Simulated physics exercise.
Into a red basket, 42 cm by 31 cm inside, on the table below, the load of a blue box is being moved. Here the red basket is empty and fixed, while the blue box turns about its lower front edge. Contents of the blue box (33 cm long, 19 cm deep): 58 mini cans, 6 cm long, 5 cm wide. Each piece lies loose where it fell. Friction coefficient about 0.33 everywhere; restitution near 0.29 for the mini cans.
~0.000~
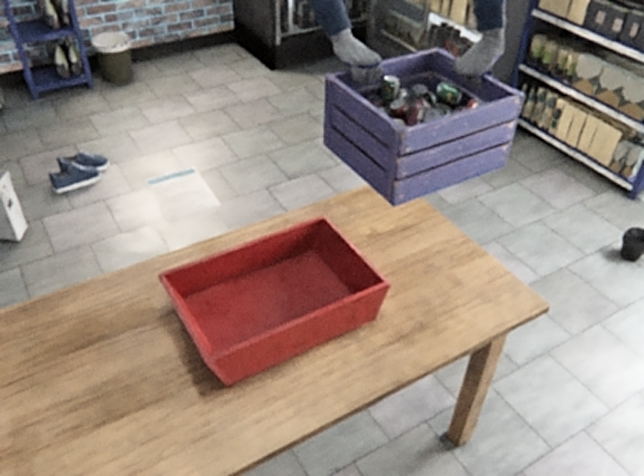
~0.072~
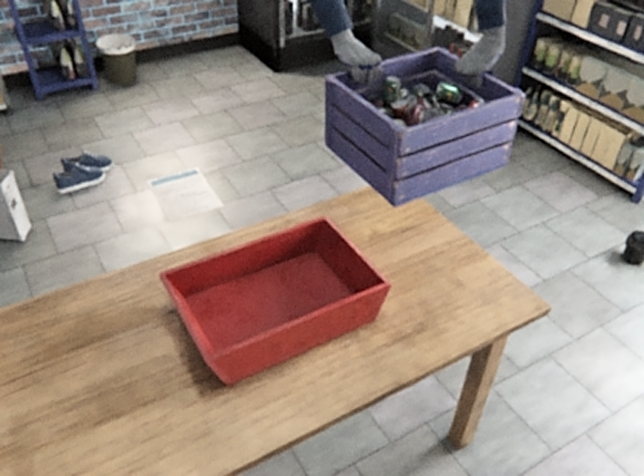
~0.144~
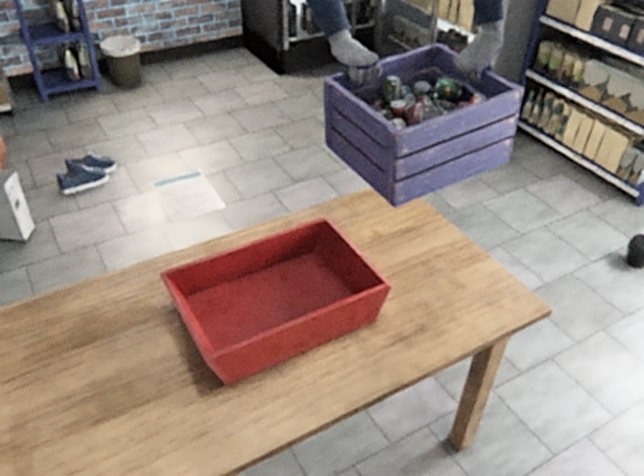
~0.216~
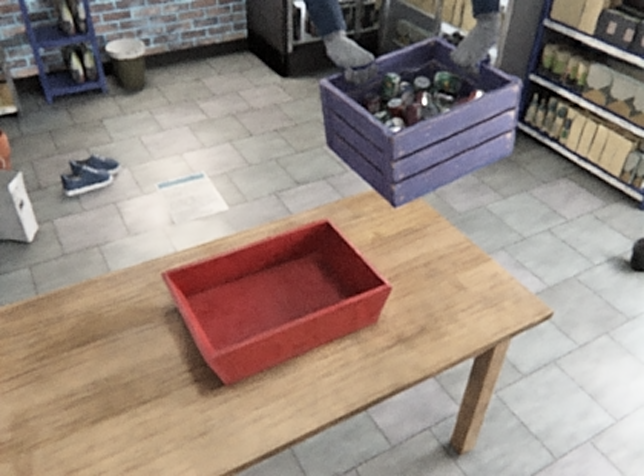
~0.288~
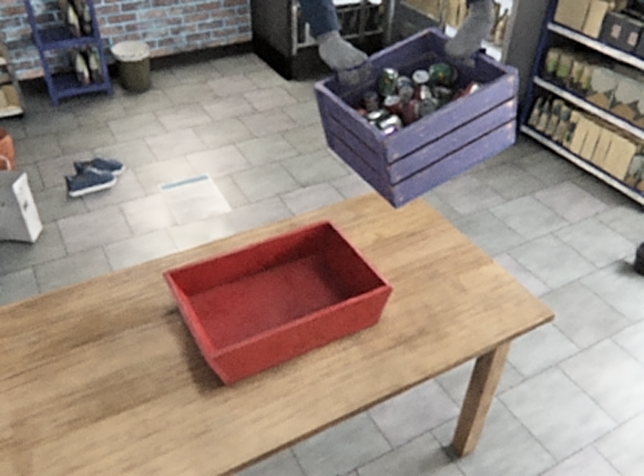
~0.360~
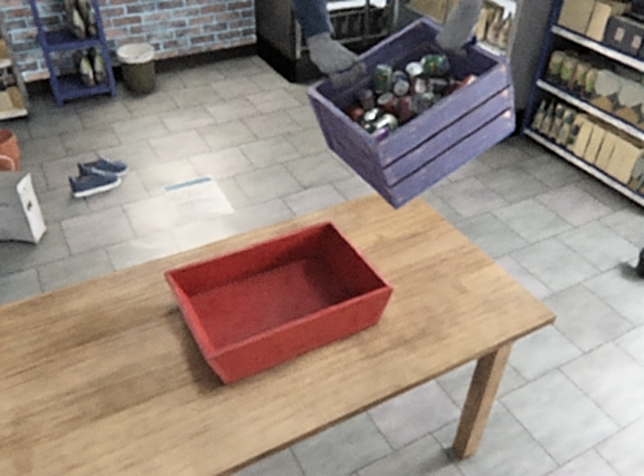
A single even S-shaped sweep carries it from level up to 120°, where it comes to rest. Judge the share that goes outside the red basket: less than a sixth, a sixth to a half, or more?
Expect a share below one sixth of the load to end up outside the red basket.
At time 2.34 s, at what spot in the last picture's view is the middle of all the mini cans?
I'd put the middle close to (245, 313) in the last view.
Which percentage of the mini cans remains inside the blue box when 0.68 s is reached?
It comes to near 100 percent of it.
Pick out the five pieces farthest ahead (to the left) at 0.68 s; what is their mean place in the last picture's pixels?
They are centred near (346, 152).
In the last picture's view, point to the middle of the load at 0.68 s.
Somewhere near (372, 109) in the last picture's pixels.
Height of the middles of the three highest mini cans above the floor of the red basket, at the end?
Height: About 11 cm.
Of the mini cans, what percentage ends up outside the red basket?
I'd put it at around 10 percent of them.
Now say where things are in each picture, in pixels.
In the first picture (we follow the rim corner now nearest the camera; the camera moves round a little), blue box at (407, 129); red basket at (211, 359); tilt 0°; nothing out yet.
The second picture shows blue box at (406, 130); tilt 1°.
The third picture shows blue box at (402, 131); tilt 4°.
The fourth picture shows blue box at (397, 134); tilt 8°.
The fifth picture shows blue box at (390, 138); tilt 14°.
The sixth picture shows blue box at (380, 143); red basket at (210, 355); tilt 22°; nothing out yet.
After 0.68 s, tilt 62°; 58 still in the blue box.
After 1.07 s, tilt 108°; 47 still in the blue box, 1 in the red basket and 10 in the air.
After 1.62 s, tilt 120°; 45 in the red basket, 4 outside the red basket and 9 in the air.
Final count (at 2.34 s), 53 in the red basket and 5 outside the red basket. Asked share, 5 of 58, 9 per cent.
